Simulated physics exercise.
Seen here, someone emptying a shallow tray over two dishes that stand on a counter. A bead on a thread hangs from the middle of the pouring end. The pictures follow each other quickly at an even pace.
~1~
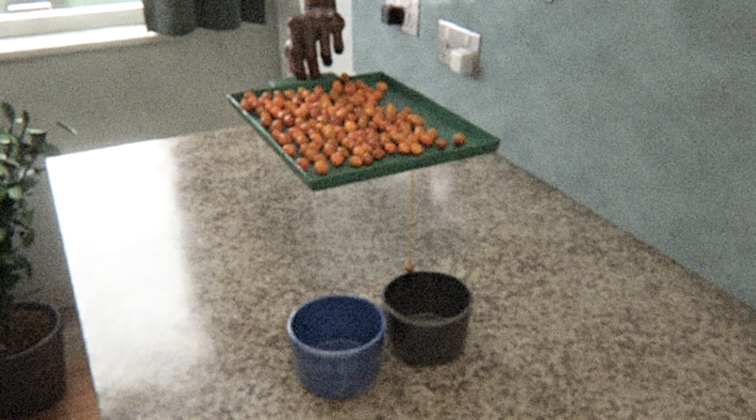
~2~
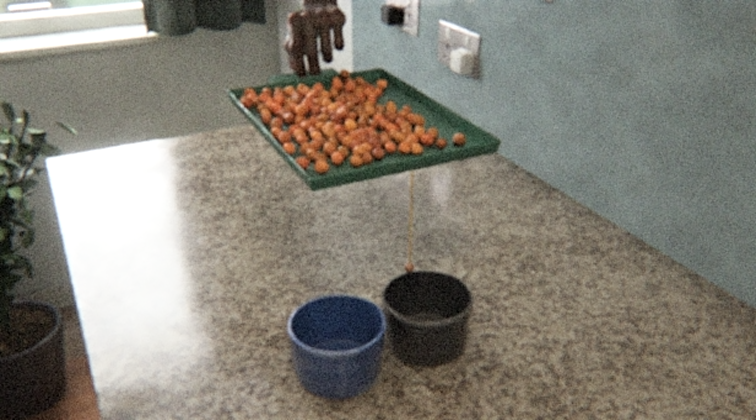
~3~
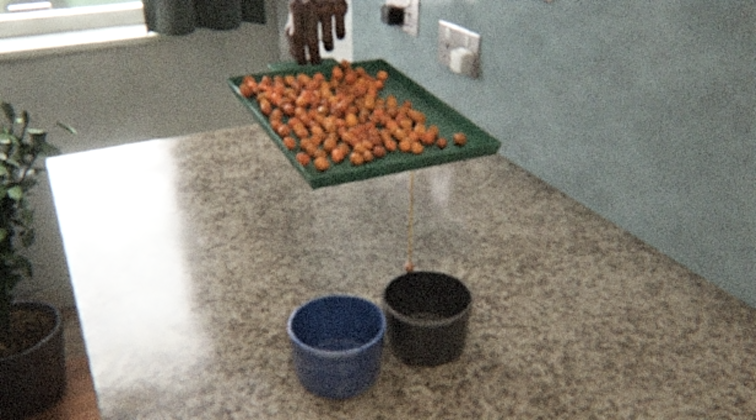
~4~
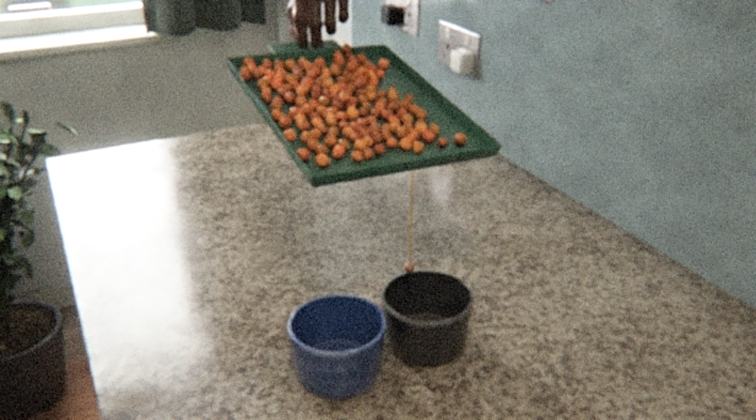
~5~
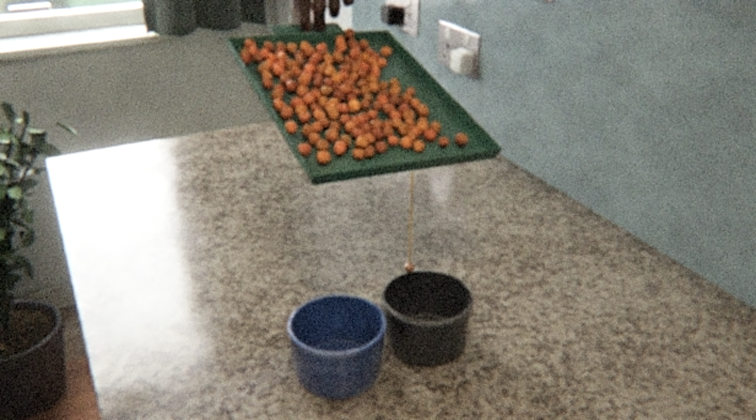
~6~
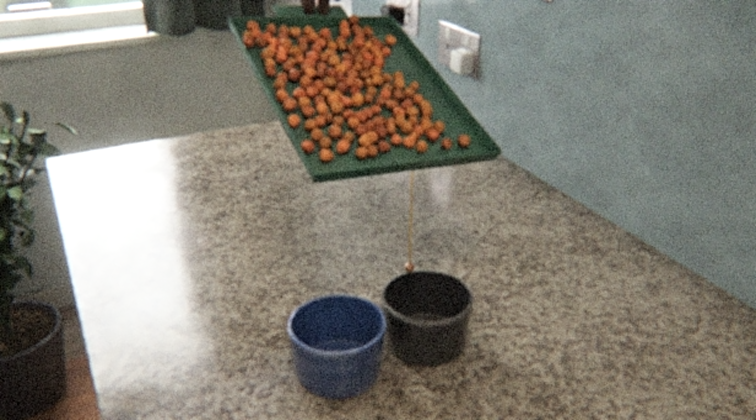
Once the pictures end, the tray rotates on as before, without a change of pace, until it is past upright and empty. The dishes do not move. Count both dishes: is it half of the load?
In the dishes lies under half of it.
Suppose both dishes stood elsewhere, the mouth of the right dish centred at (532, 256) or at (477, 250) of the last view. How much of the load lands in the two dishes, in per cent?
Near 60 % and 20 %.
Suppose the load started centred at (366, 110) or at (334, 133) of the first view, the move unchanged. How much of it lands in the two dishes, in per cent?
In turn 20 and 20 in a hundred.
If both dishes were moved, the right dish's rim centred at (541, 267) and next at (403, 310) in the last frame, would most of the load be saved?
In turn: More than half; below a half.
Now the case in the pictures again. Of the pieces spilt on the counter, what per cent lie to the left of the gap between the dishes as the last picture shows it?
It comes to 0 per cent or so.
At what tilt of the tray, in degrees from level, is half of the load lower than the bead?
At some 110 degrees.
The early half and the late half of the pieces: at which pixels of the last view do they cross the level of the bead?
First near (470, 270), later near (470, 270).
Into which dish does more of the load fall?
Fuller: The right one.
Soon, tray tipped steeply; nearly all on the tray; a stray few in the air.
A while on, tray tipped right over; most on the tray; a small part in the right dish; a small part outside both; about a quarter in the air.
Towards the end, tray tipped past a quarter turn; about a third in the right dish; about two thirds outside both.
Finally, tray tipped past a quarter turn; none in the left dish; about a third in the right dish; about two thirds outside both.
